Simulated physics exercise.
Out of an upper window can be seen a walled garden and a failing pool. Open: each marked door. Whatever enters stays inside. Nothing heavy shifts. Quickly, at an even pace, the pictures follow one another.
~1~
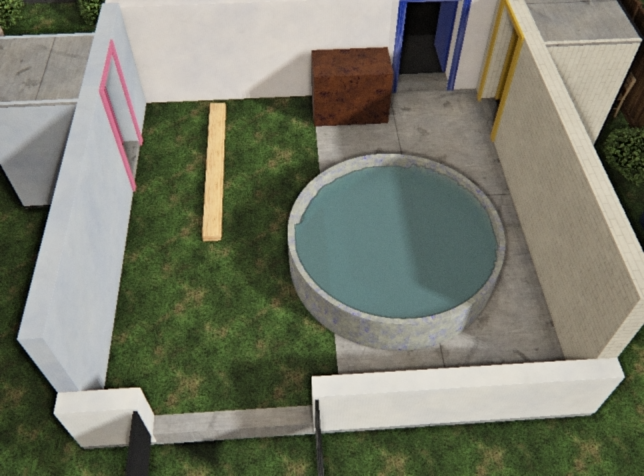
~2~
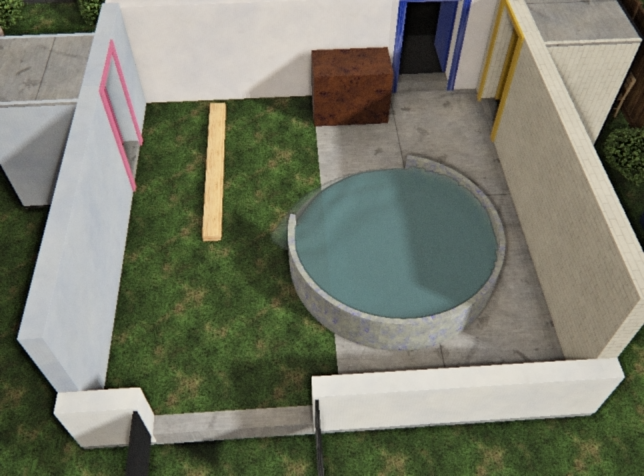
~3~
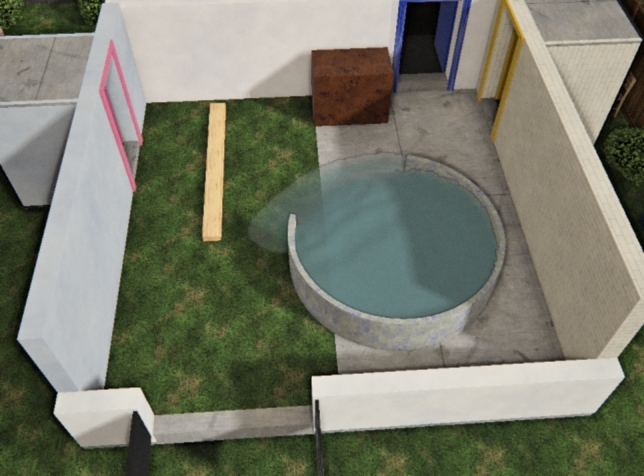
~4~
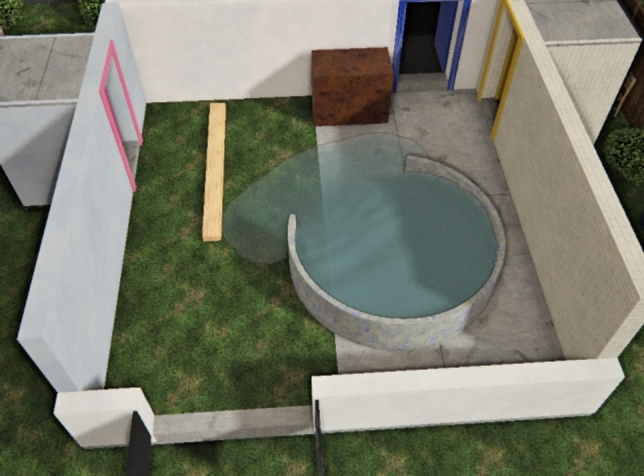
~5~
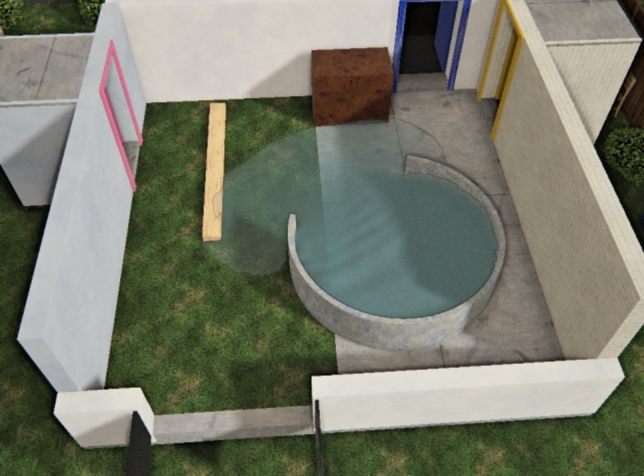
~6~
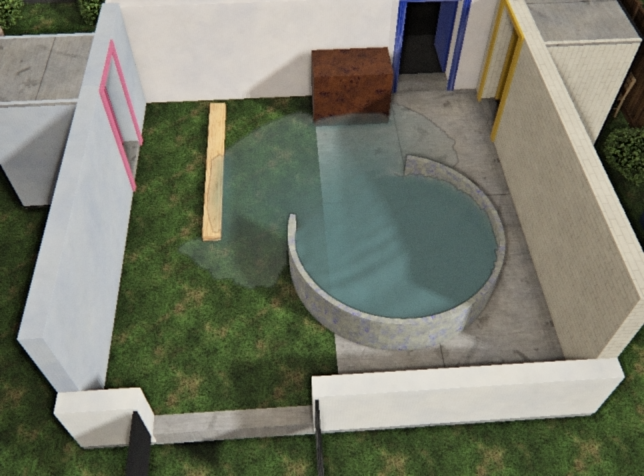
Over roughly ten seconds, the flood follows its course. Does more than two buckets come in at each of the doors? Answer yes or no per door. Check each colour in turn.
The blue door no, the pink door yes, the yellow door yes.
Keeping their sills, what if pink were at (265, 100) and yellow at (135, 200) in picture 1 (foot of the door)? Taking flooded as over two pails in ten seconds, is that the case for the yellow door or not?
From what I can tell, the yellow door tops the mark.
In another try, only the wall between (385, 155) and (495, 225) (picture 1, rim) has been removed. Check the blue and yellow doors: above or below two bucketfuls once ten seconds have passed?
Blue door: Above; yellow door: Above.
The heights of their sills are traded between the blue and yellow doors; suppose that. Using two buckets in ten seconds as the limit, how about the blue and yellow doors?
First the blue door, which beats the cutoff, then the yellow door, which falls below the cutoff.
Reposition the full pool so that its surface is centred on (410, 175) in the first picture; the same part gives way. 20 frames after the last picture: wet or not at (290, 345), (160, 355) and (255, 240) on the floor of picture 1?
In order, the three spots end up untouched, untouched and waterlogged.
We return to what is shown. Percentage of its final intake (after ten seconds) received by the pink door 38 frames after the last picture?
Roughly 95 %.
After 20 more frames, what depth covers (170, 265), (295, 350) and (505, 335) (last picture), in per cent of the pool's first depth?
Respectively near 6, 0 and 0 per cent.
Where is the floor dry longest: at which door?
Answer: The door marked pink.
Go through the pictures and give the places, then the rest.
The first frame shows still water in the round pool at (395, 234).
In the second frame, water pours out on the round pool's far side and has run to a hidden place.
In the third frame, water pours out on the round pool's far side and has run to a hidden place.
In the fourth frame, the front is at (231, 237), out from the gap on the round pool's far side.
In the fifth frame, the front is at (210, 244), out from the gap on the round pool's far side.
In the sixth frame, the front is at (417, 116), out from the gap on the round pool's far side.
A moment on, water covers 40 % of the floor; the blue door wet at the sill, nothing in, the pink door not reached, the yellow door not reached.
Next, water covers 55 % of the floor; the blue door wet at the sill, nothing in, the pink door wet at the sill, nothing in, the yellow door wet at the sill, nothing in.
Then, water covers 70 % of the floor; the blue door wet at the sill, nothing in, the pink door under two buckets in, the yellow door over two buckets in.
Later, water covers 95 % of the floor; the blue door wet at the sill, nothing in, the pink door over two buckets in, the yellow door far over two buckets in.
In the end, water covers 95 % of the floor; the blue door wet at the sill, nothing in, the pink door over two buckets in, the yellow door far over two buckets in.
